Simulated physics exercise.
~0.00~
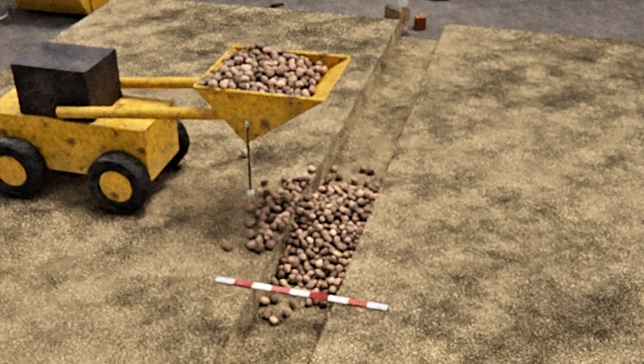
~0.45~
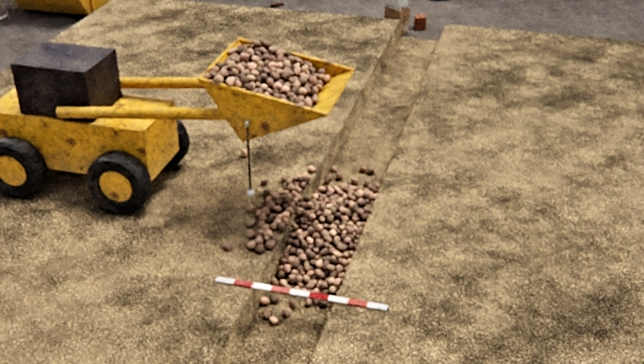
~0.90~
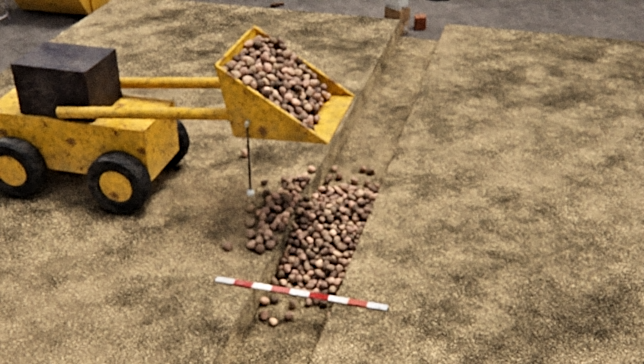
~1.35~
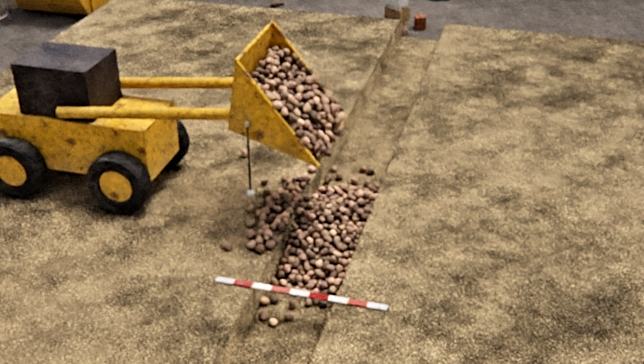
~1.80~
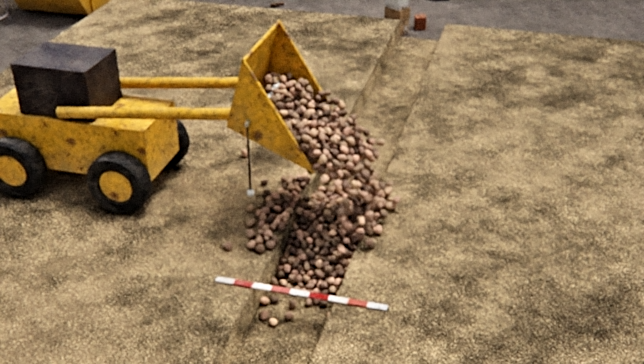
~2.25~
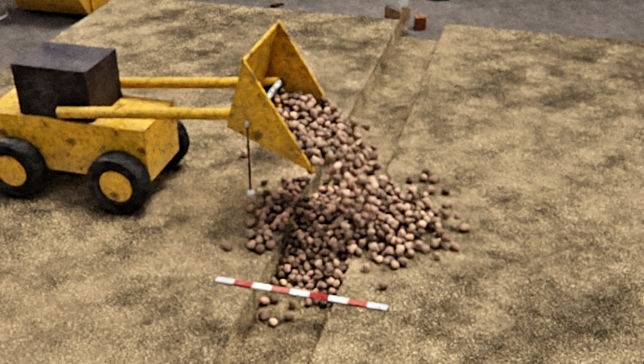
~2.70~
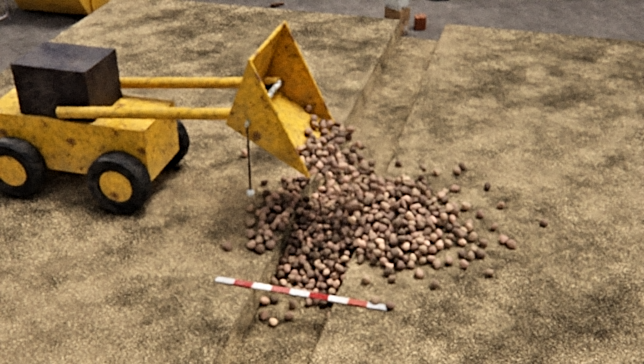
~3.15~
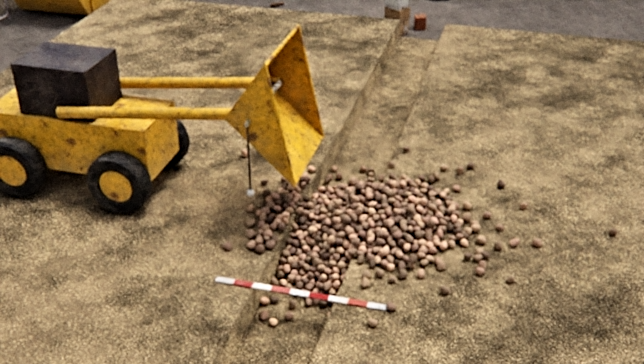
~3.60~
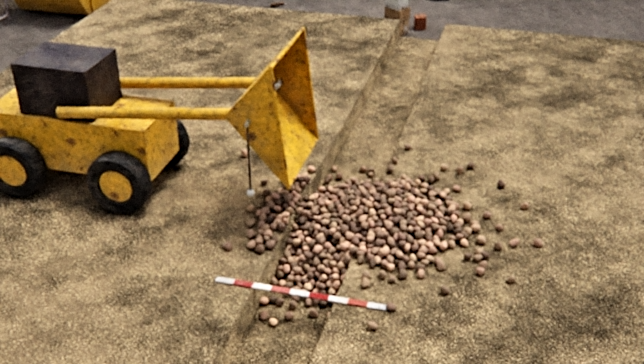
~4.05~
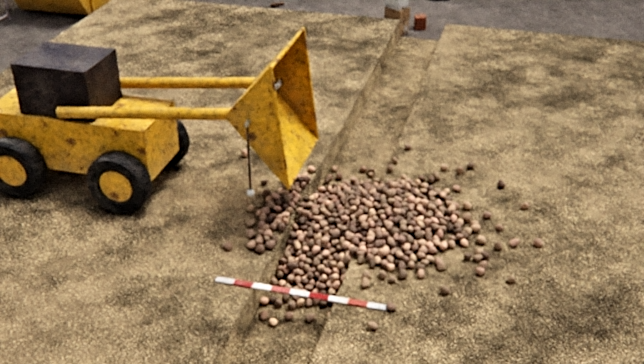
Yellow toy-like loader tipping its bucket, pouring brown stones over a pile in a trench, some scattering right, then holding still empty.
